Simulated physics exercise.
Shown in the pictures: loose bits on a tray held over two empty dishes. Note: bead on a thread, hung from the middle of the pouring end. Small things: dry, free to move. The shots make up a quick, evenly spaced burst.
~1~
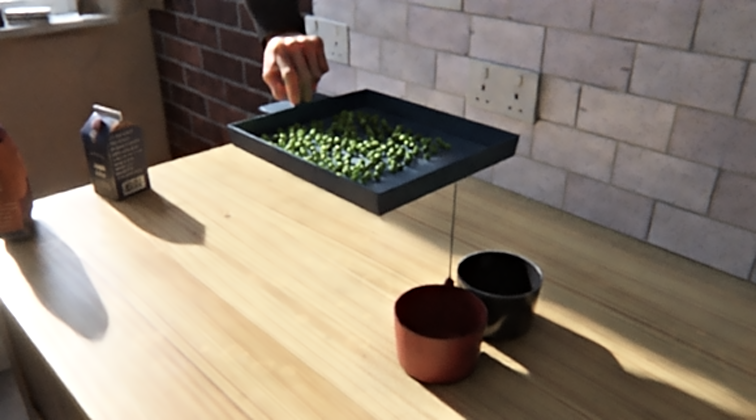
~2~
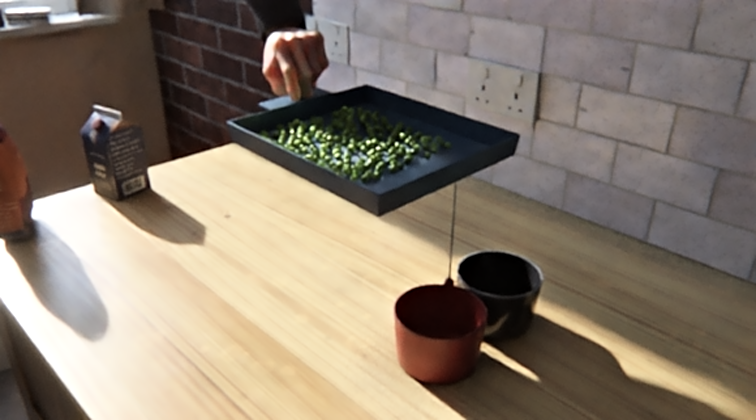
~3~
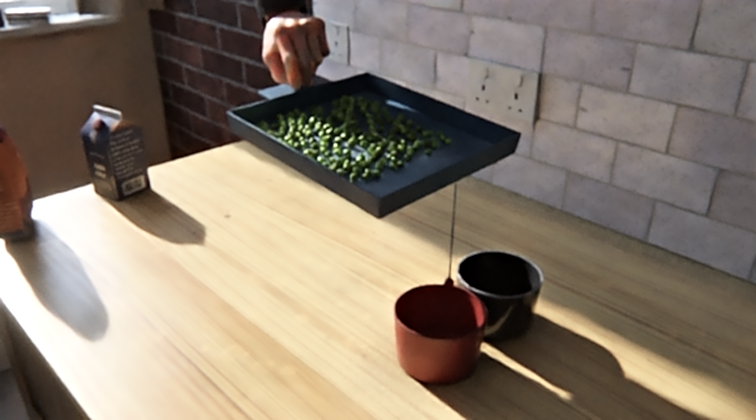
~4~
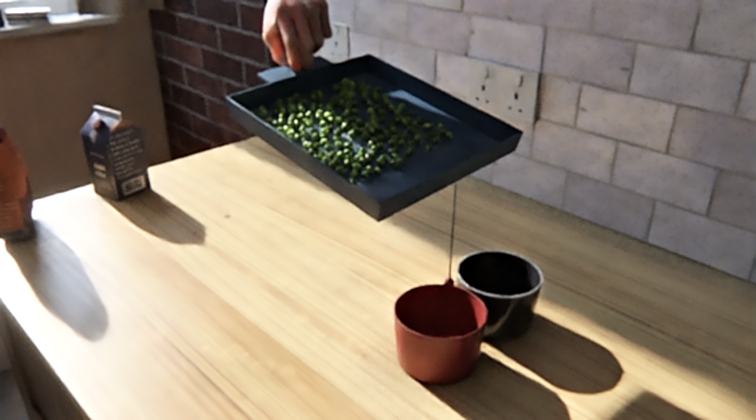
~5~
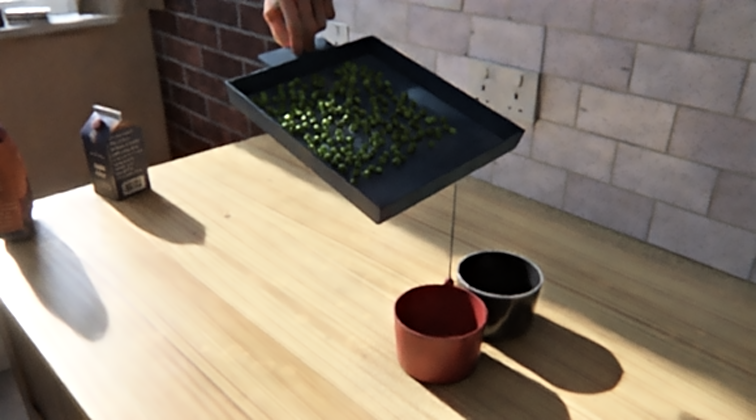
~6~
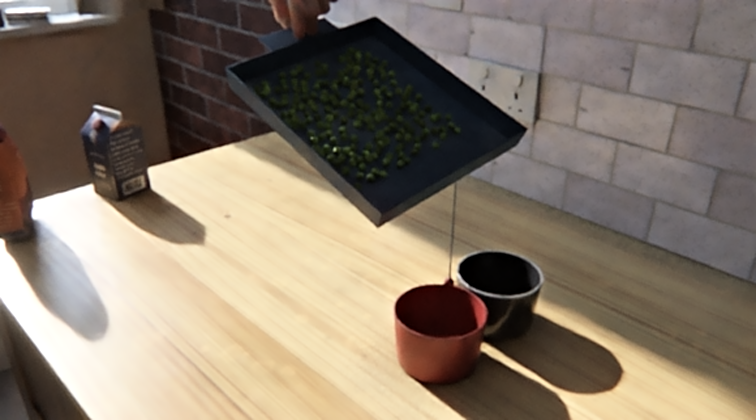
At first, a hand holds a dark tray of green dried peas nearly level above a red dish and a black dish on a wooden counter. The hand then raises the handle end steadily, tilting the tray clearly toward its near corner, and the peas begin to shift and spread across it.
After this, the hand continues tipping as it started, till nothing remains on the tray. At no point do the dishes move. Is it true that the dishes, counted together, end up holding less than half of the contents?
Yes, less than half.
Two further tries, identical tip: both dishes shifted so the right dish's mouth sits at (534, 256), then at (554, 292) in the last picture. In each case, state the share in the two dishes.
Close to 0 in a hundred first, close to 10 in a hundred second.
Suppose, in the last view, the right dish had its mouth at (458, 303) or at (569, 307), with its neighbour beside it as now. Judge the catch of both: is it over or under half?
Well, in excess of half at the first spot and not up to half at the second.
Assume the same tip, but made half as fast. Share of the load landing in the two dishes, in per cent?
It would be some 10 in a hundred.
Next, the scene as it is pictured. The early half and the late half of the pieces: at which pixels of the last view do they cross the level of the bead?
It passes near (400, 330) first and then near (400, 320).
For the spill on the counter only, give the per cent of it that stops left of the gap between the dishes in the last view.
80 in a hundred, roughly.
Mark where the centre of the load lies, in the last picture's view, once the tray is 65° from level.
Roughly at (400, 198).
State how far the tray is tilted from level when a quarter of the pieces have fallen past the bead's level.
Around 90° of tilt.
Soon, tray tipped steeply; nearly all on the tray; a small part in the air.
A while on, tray tipped past a quarter turn; about half on the tray; a stray few in the left dish; about a third outside both; a small part in the air.
Towards the end, tray tipped past a quarter turn; a small part in the left dish; most outside both.
Finally, tray tipped past a quarter turn; a small part in the left dish; none in the right dish; most outside both.
